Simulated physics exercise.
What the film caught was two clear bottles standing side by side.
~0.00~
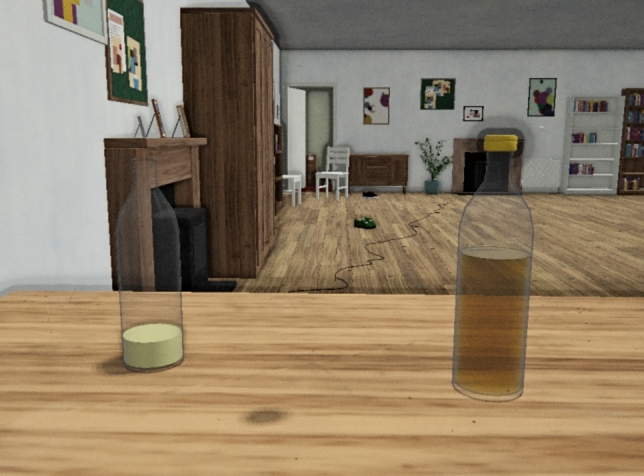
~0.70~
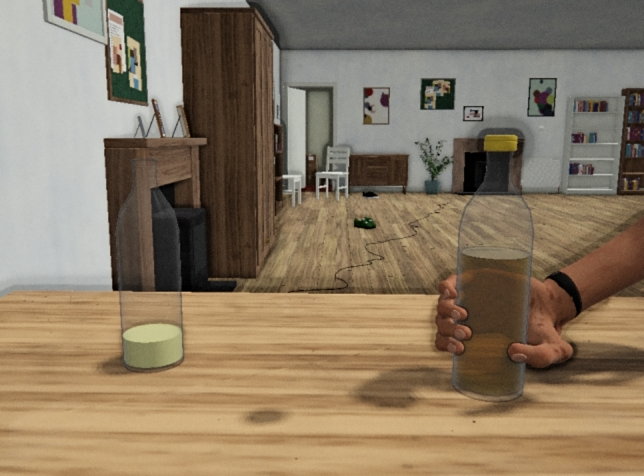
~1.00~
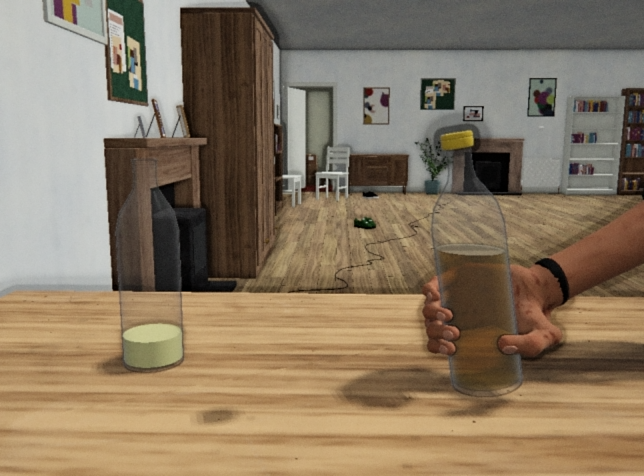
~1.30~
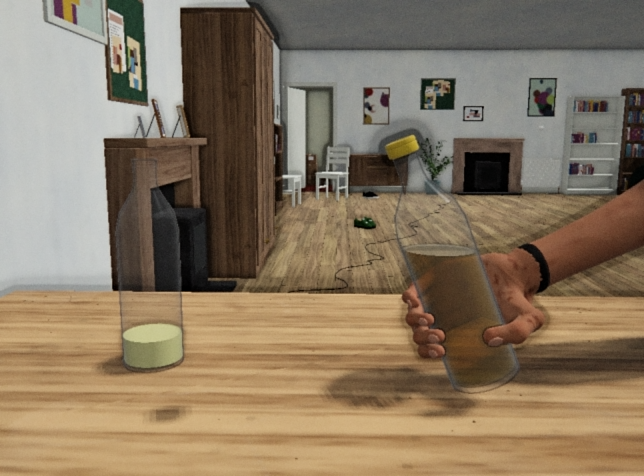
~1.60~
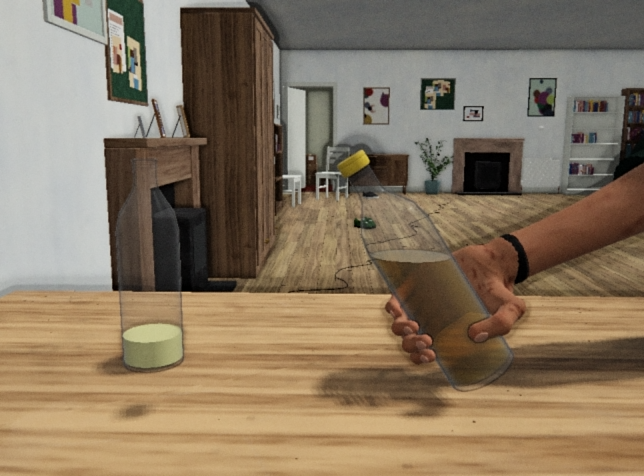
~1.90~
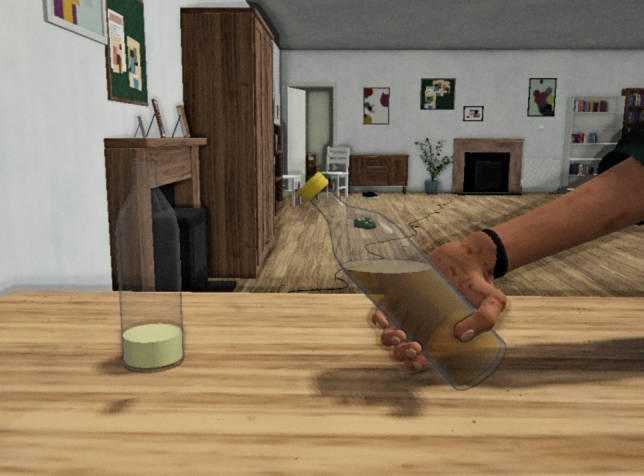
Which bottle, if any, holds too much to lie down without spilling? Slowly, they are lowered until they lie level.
Left: Does not spill, right: Does not spill.
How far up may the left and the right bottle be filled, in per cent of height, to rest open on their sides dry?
That works out to 26 per cent and then 26 per cent.
After 2.6 s, the right bottle is nearly down; right bottle, all still inside.
After 3.6 s, the right bottle lies flat; right bottle, all still inside.
After 6.5 s, both lie flat; right bottle, all still inside; left bottle, all still inside.
